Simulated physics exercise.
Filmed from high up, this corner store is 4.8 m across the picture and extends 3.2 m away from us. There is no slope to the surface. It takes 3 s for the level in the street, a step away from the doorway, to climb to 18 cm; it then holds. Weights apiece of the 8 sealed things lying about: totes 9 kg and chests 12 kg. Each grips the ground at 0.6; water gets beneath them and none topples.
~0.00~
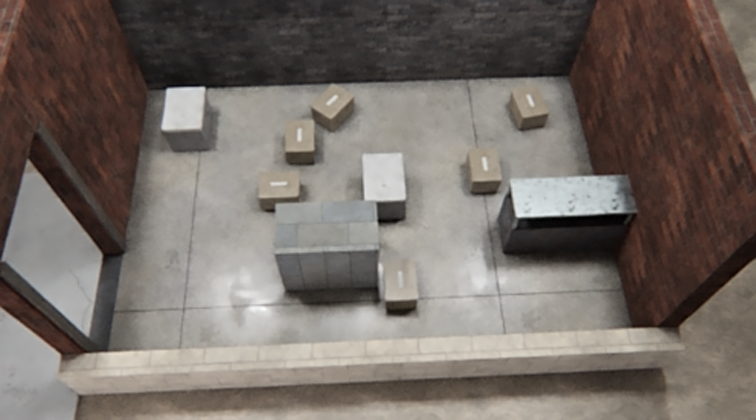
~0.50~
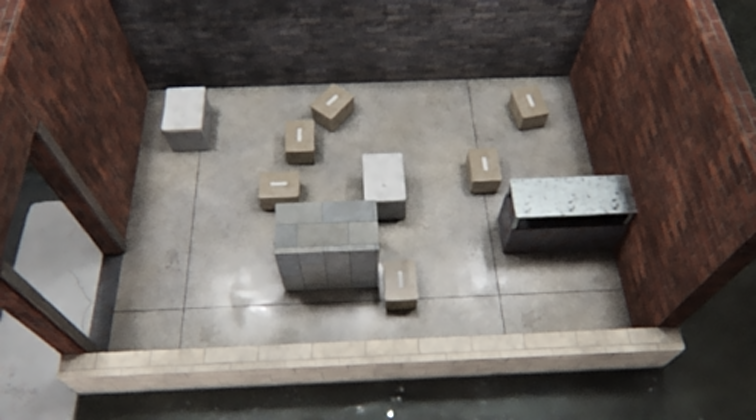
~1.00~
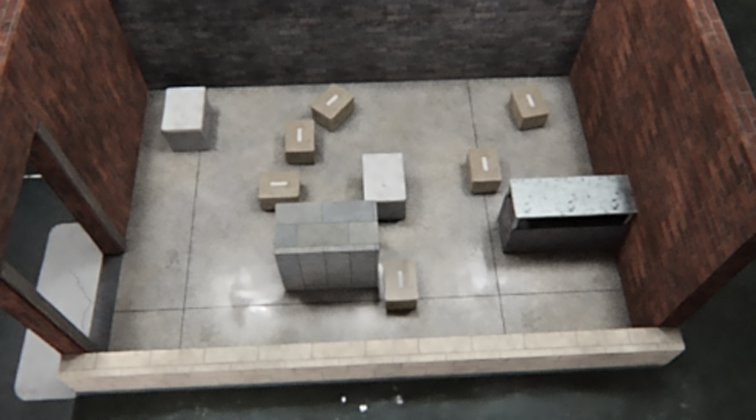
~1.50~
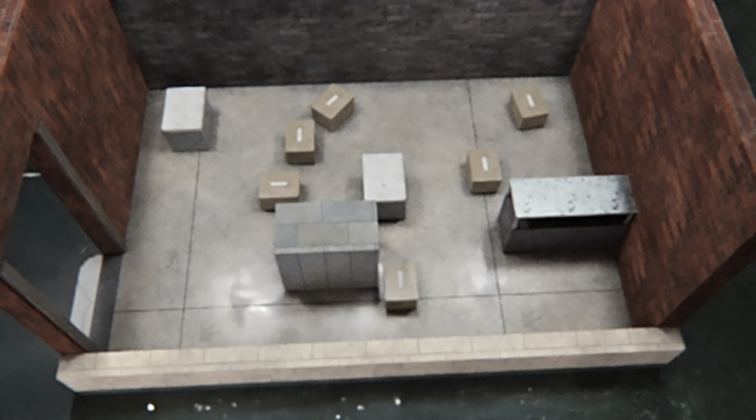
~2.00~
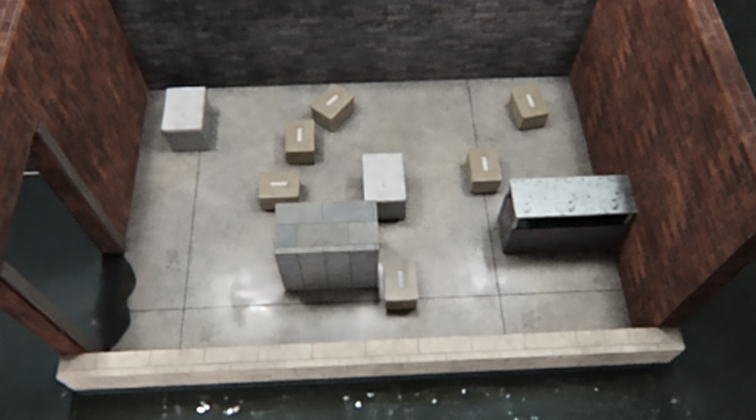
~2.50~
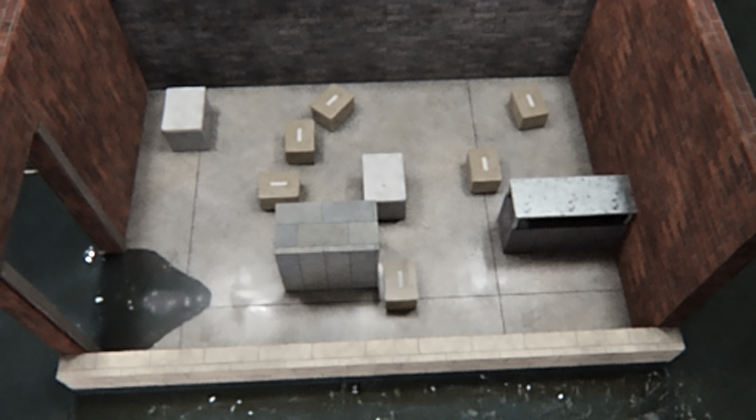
Dark water spreads outside the walled room, then enters through the doorway on the left.
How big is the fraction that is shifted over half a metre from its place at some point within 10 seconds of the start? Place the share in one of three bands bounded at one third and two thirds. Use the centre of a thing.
It will be a small share, shy of a third.
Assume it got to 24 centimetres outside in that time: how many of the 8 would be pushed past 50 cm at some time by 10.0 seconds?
Then the count would be 2.
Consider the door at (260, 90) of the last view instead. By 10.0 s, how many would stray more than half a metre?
So the tally would be 1.
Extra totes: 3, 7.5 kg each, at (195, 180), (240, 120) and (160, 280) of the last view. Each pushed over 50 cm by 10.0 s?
Note: Item 1 below threshold; item 2 below threshold; item 3 above threshold.
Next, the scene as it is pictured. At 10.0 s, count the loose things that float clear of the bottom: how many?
Answer: 1.
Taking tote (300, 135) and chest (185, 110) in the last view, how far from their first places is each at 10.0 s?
In that order: 0 cm, 0 cm.
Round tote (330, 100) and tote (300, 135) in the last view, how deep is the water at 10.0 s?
Around 4 cm and 3 cm.
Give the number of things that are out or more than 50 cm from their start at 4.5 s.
The number comes to 0.
After 3.5 s 0 of 8 are over 50 cm from their spots; 0 afloat.
After 4.5 s 0 of 8 are over 50 cm from their spots; 0 afloat.
After 7.0 s 0 of 8 are over 50 cm from their spots; 0 afloat.
After 10.0 s 2 of 8 are over 50 cm from their spots, and 2 have been at some point; 1 afloat.
